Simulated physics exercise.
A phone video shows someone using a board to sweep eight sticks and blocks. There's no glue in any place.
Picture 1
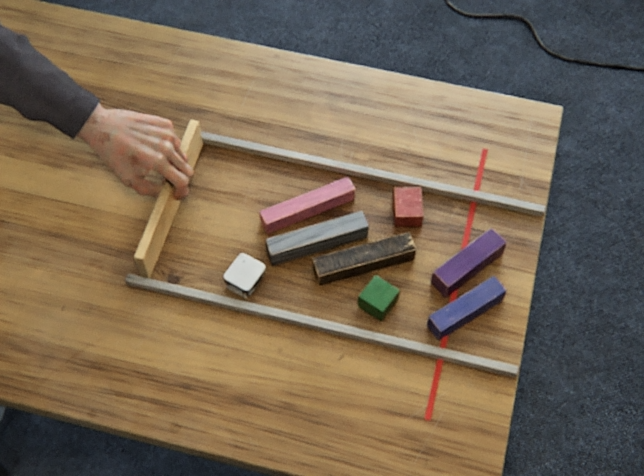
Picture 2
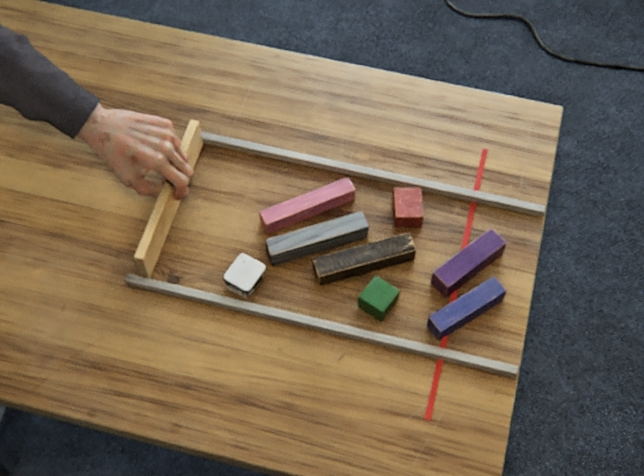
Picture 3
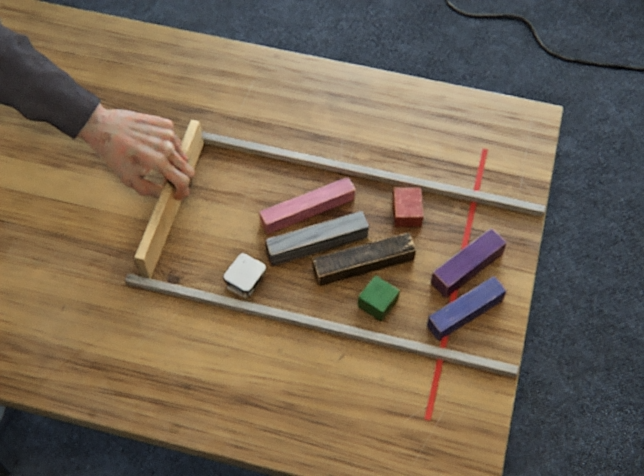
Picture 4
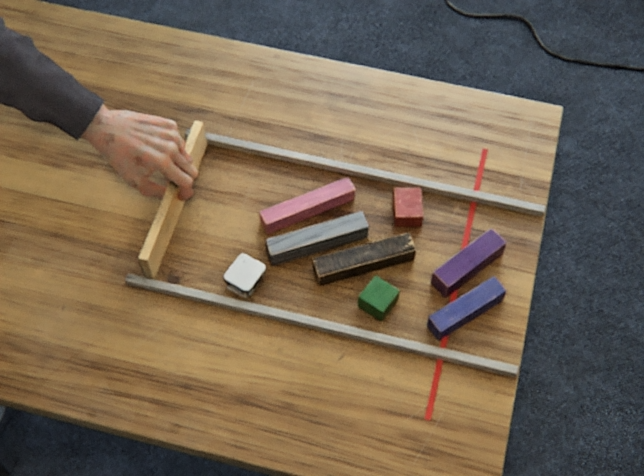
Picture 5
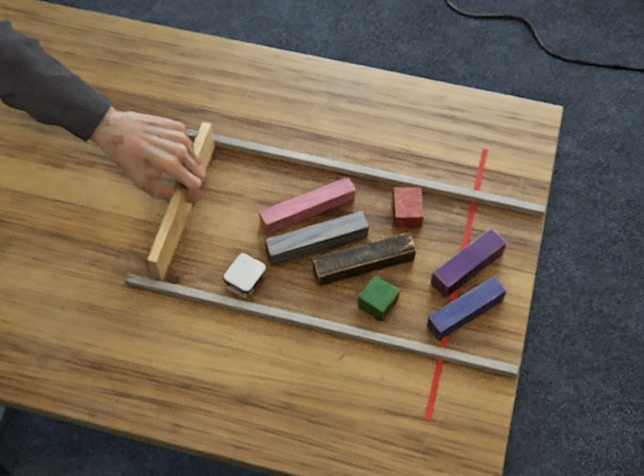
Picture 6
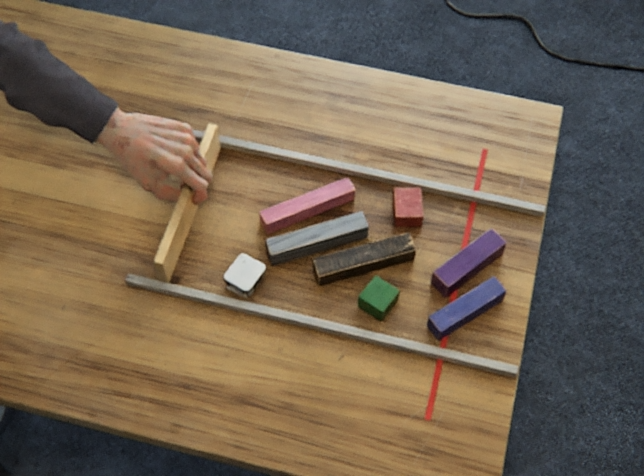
A hand held a wooden board upright between two grey rails on a table, then slid it slightly to the right toward the coloured sticks and blocks, which all stayed still.
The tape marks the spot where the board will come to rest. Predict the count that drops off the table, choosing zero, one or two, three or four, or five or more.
The count that drops off is one or two.
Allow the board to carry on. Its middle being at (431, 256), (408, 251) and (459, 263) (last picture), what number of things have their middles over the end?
Going through the three places, I get 0, 0 and 2.
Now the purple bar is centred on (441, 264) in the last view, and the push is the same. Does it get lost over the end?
Placed there, it does not drop.
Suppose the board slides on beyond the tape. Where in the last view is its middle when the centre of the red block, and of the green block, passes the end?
(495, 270) and then (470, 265), give or take.
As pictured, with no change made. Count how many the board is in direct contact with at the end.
It's touching 2 at the end.
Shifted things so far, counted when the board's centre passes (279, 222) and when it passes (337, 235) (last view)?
It comes to 3 for the first spot, 6 for the other.
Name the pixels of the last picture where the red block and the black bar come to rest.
First object about (507, 218); second object about (509, 288).
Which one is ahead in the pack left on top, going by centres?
It's the green block that ends up nearest.
Early on, none off yet; blue bar at rest near (467, 308); purple bar at rest near (469, 263); red block at rest near (408, 207).
Finally, the number that fall off is one or two; lost, purple bar and blue bar.
